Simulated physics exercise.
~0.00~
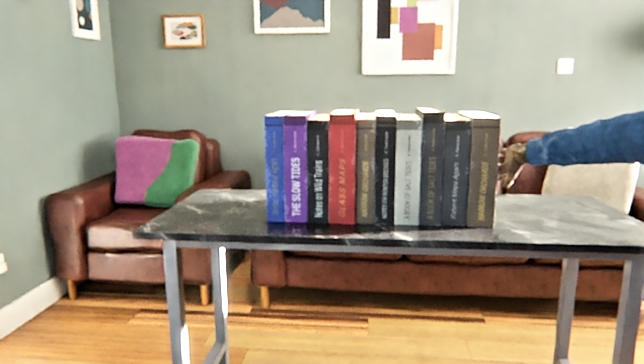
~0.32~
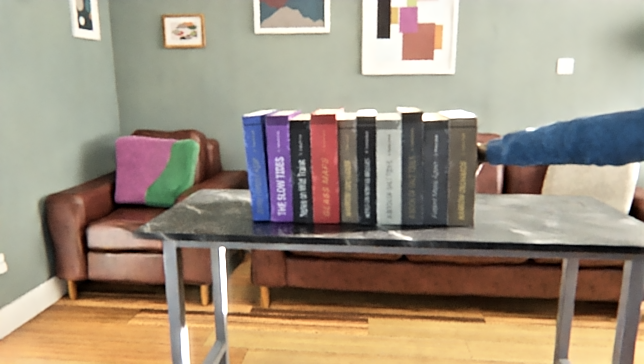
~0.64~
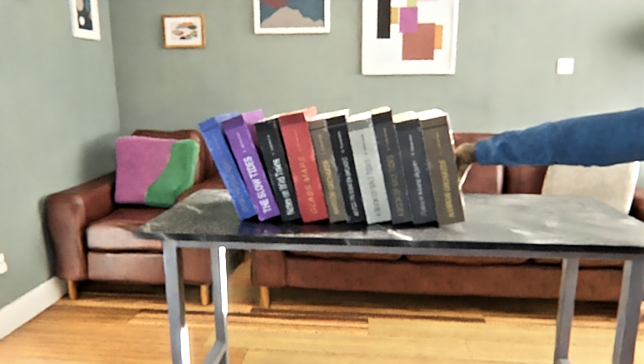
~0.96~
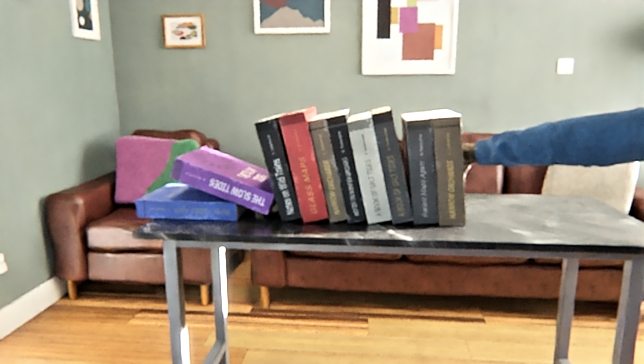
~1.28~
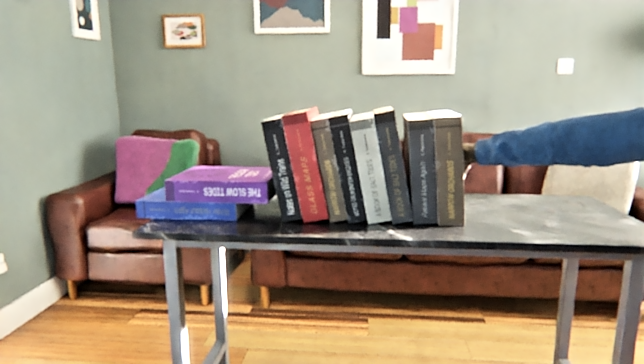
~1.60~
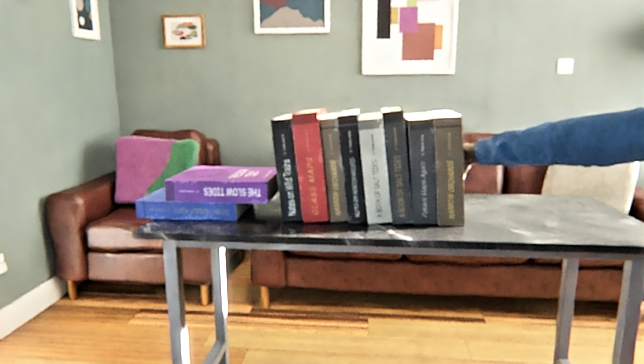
A row of ten upright books or files, blue and purple at the left end, then black, red and darker ones, stands on a dark marble-topped table, seen from the front in a living room with brown leather seats. A blue-sleeved arm reaches in from the right and pushes the row left. The whole row leans left, and the blue one topples flat near the table's left edge, with the purple one dropping onto it. The rest tilt back upright beside the hand. The blue one ends lying on the tabletop beneath the purple.
